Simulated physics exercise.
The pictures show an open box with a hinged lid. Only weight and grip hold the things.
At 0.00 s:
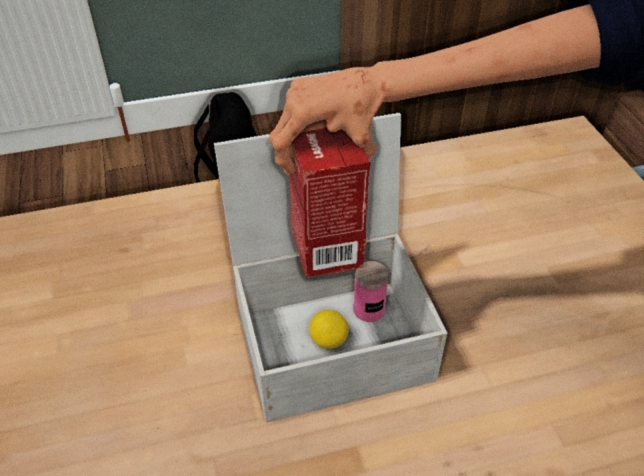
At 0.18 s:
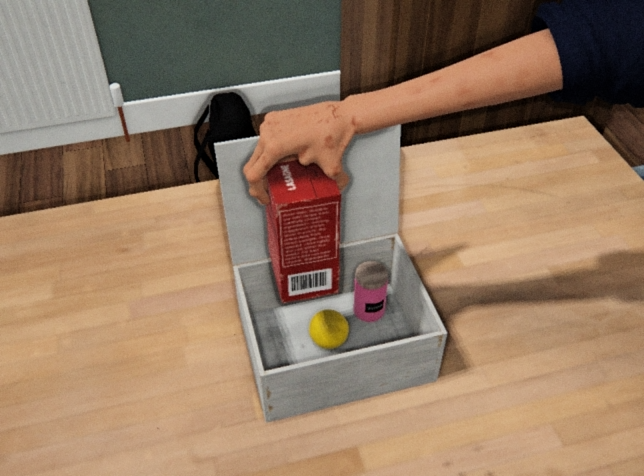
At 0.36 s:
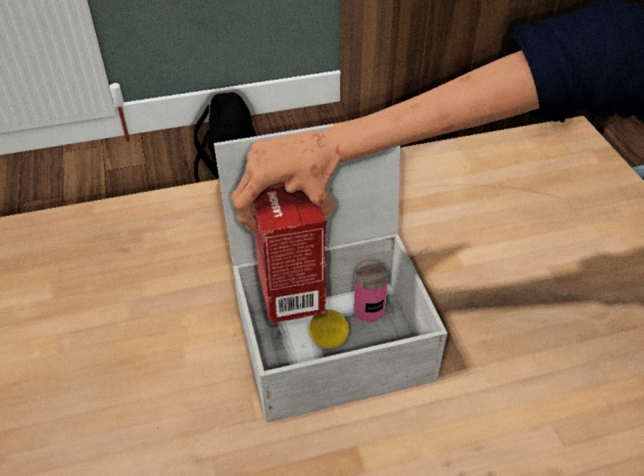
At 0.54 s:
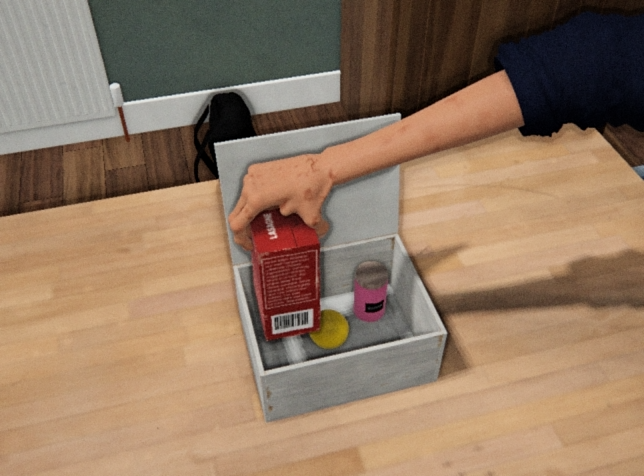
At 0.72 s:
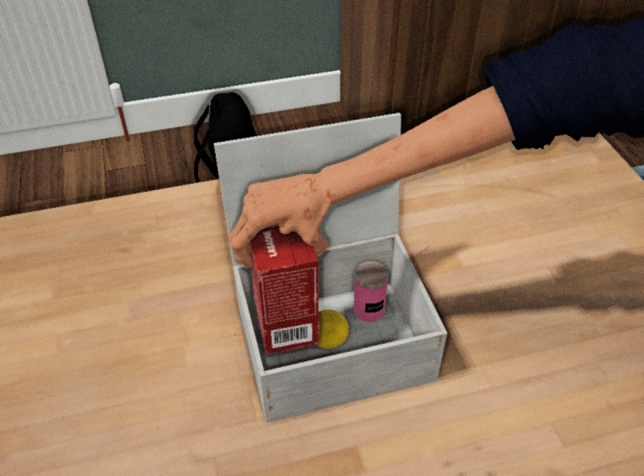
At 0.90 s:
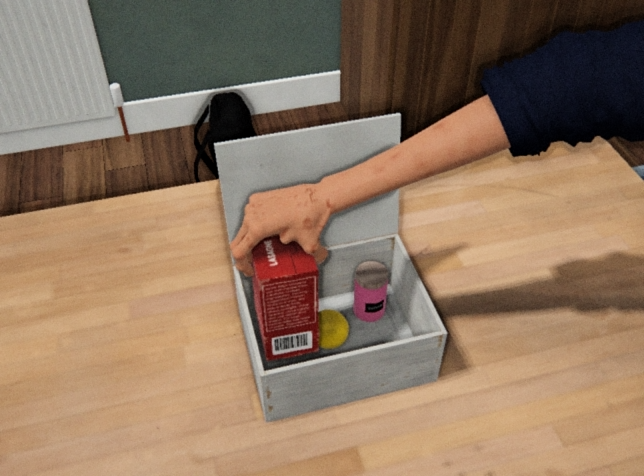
A hand lowered a red carton into the left side of an open box on a wooden table, next to a yellow lemon and a pink container, and was still holding it once it was in place.
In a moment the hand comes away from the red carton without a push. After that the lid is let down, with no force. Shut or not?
Here the lid is held up.
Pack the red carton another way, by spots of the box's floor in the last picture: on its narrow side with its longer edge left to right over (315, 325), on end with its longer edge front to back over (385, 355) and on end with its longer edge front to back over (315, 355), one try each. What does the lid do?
First try: It is held up; second try: It is held up; third try: It is held up.
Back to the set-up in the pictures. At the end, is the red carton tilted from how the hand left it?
It stays as placed.
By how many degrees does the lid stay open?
Some 50° above the rim.
Around 1.20 s, red carton displaced about its own width near (282, 320).
Around 2.20 s, lid 81° above the rim; red carton displaced about its own width near (284, 322); yellow lemon displaced about its own width.
Around 2.50 s, lid 57° above the rim; red carton displaced about its own width near (284, 322); yellow lemon displaced about its own width.
Finally (3.2 s), lid 48° above the rim; moved from the start, yellow lemon and red carton; pink shaker still in place. Final places as the last picture's camera would see them, red carton near (284, 322).
